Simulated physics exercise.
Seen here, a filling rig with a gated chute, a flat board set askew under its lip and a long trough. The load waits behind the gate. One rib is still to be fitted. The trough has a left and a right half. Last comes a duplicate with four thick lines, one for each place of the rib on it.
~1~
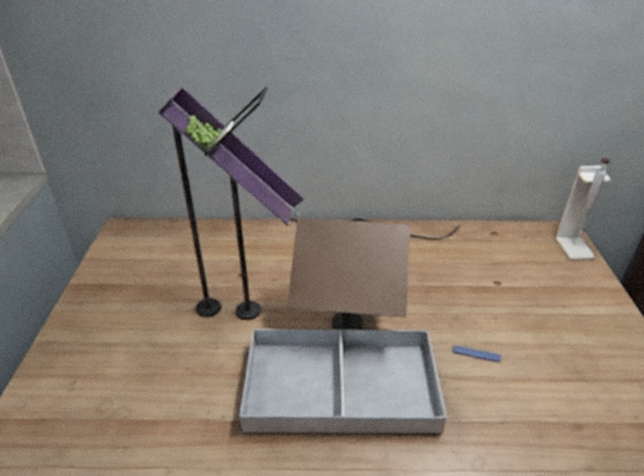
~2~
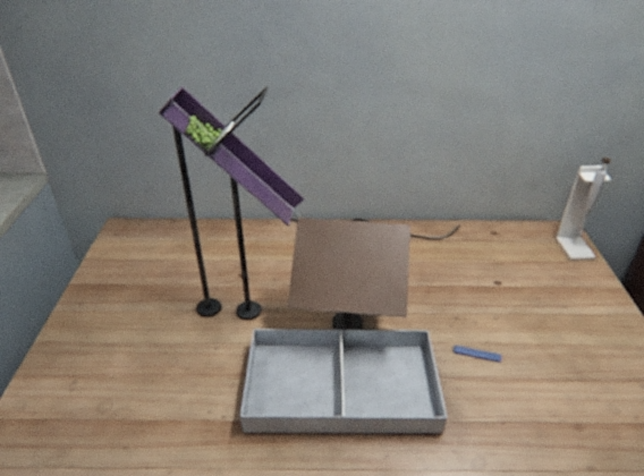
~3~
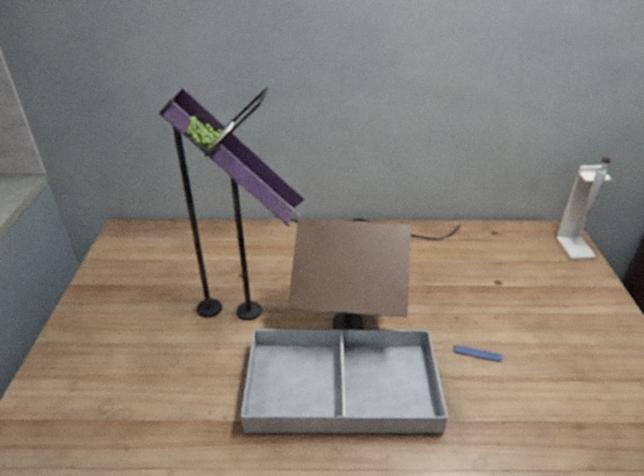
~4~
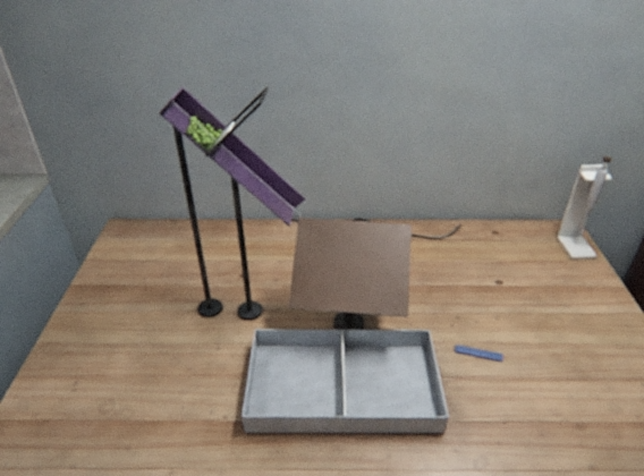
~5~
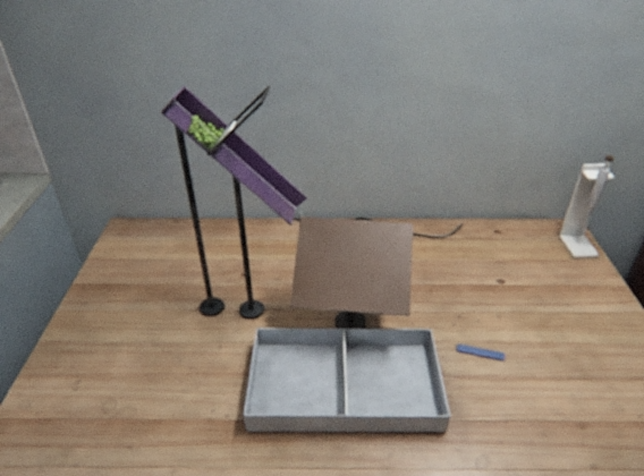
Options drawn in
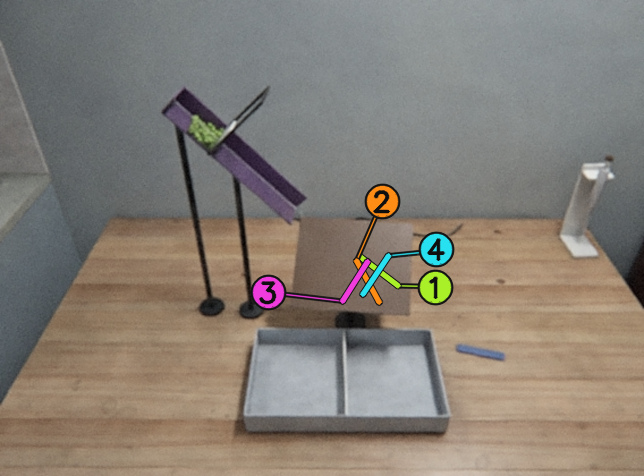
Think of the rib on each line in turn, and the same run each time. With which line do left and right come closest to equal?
Take 4.
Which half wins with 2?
More lands on the right.
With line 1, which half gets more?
More lands on the right.
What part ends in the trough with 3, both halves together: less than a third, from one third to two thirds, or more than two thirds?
More than two thirds.
On the marked copy, line 1 from (360, 256) to (398, 285); line 2 from (356, 260) to (379, 302); line 3 from (367, 261) to (342, 301); line 4 from (388, 255) to (362, 294).
For line 1, of what is caught, about a quarter in the left half, most in the right.
For line 2, of what is caught, about a quarter in the left half, most in the right.
For line 3, of what is caught, most in the left half, about a quarter in the right.
For line 4, of what is caught, about half in the left half, about half in the right.
